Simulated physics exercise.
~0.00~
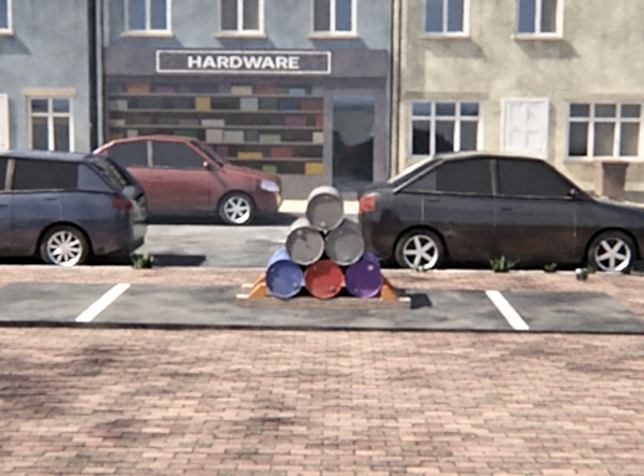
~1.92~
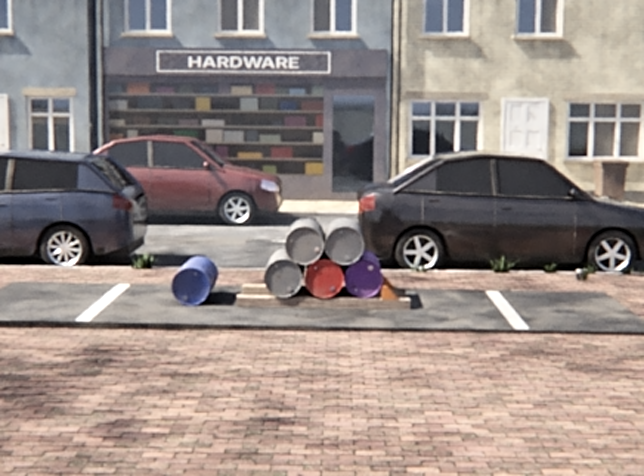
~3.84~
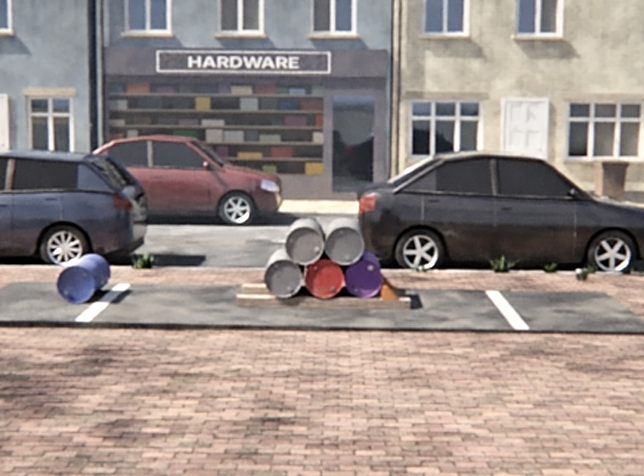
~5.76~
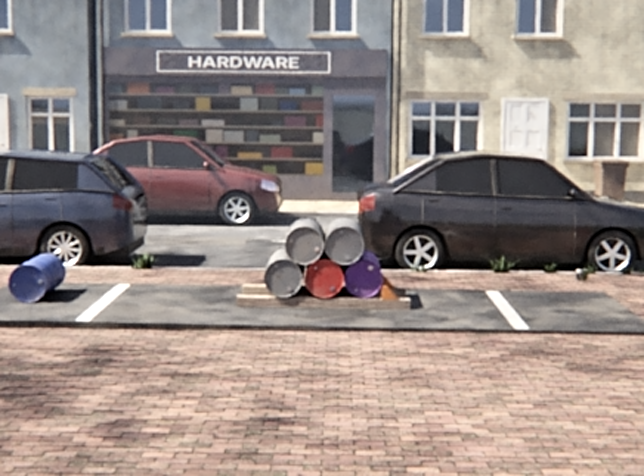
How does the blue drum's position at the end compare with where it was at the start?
At the start it is at the bottom left of the stack, between the two white lines. At the end it lies alone on the far left, beyond the left white line.
A blue drum sits at the bottom left of a pyramid of six drums, beside a red and a purple one with grey drums above, on a strip of asphalt seen from across a brick-paved street. Parked cars and a hardware shop stand behind. The blue drum rolls out to the left as the left chock goes, and the grey drums drop, one taking its place and two resting on top. The blue drum rolls on across the left white line. It ends beyond that line, while red and purple remain under the lowered stack.
